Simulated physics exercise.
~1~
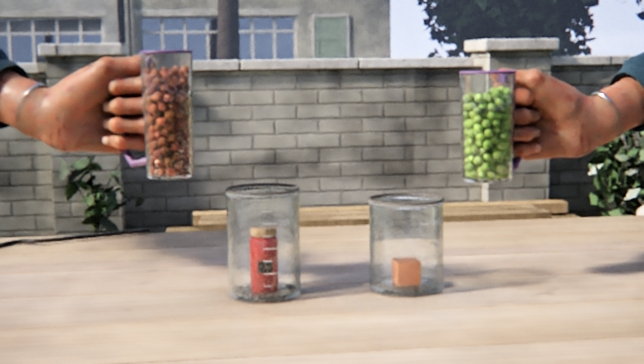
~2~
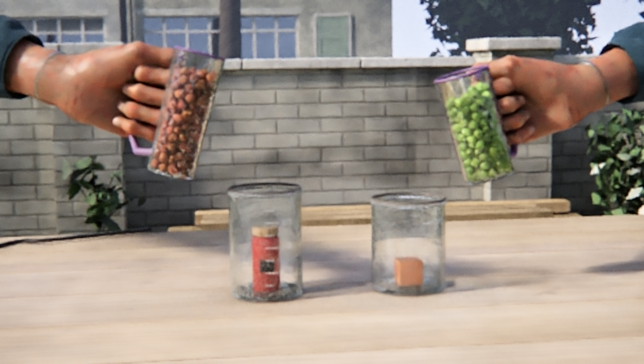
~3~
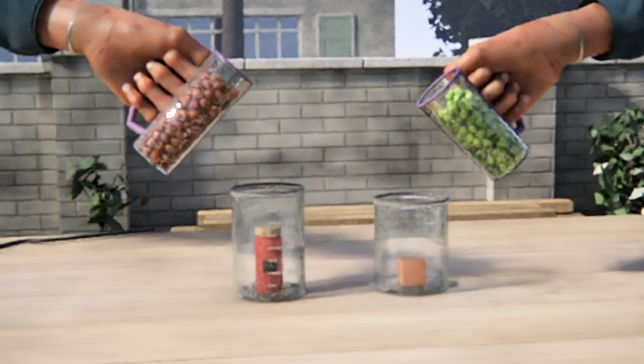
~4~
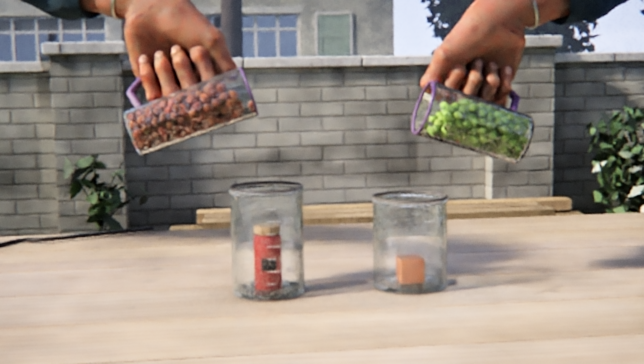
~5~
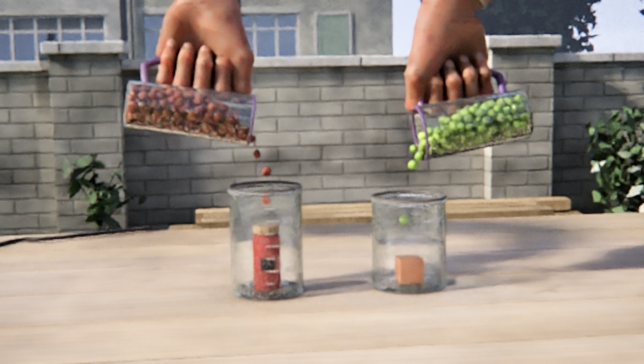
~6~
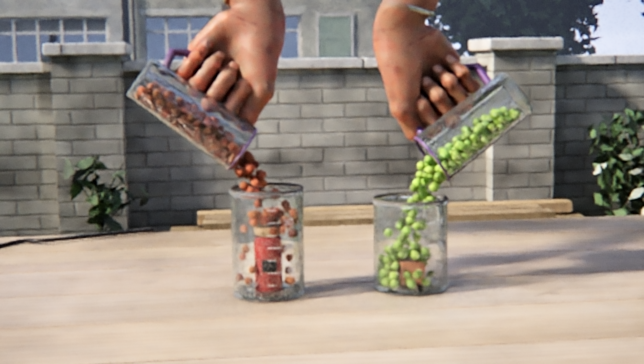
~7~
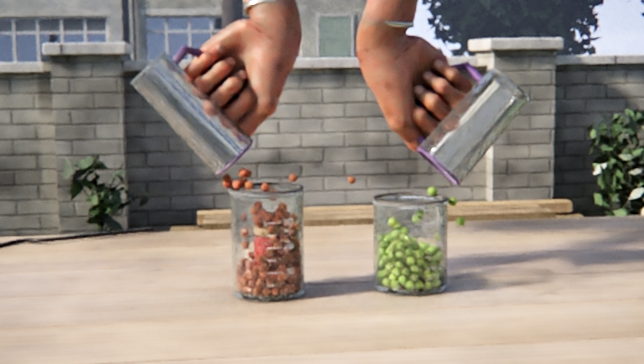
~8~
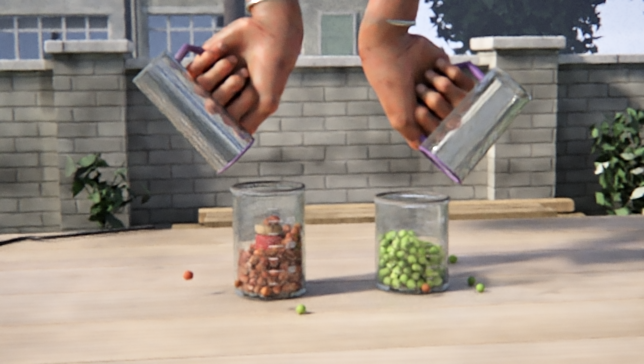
Outdoor table by a brick wall, two hands pouring brown and green balls into beakers, covering the right block, red cylinder still showing.
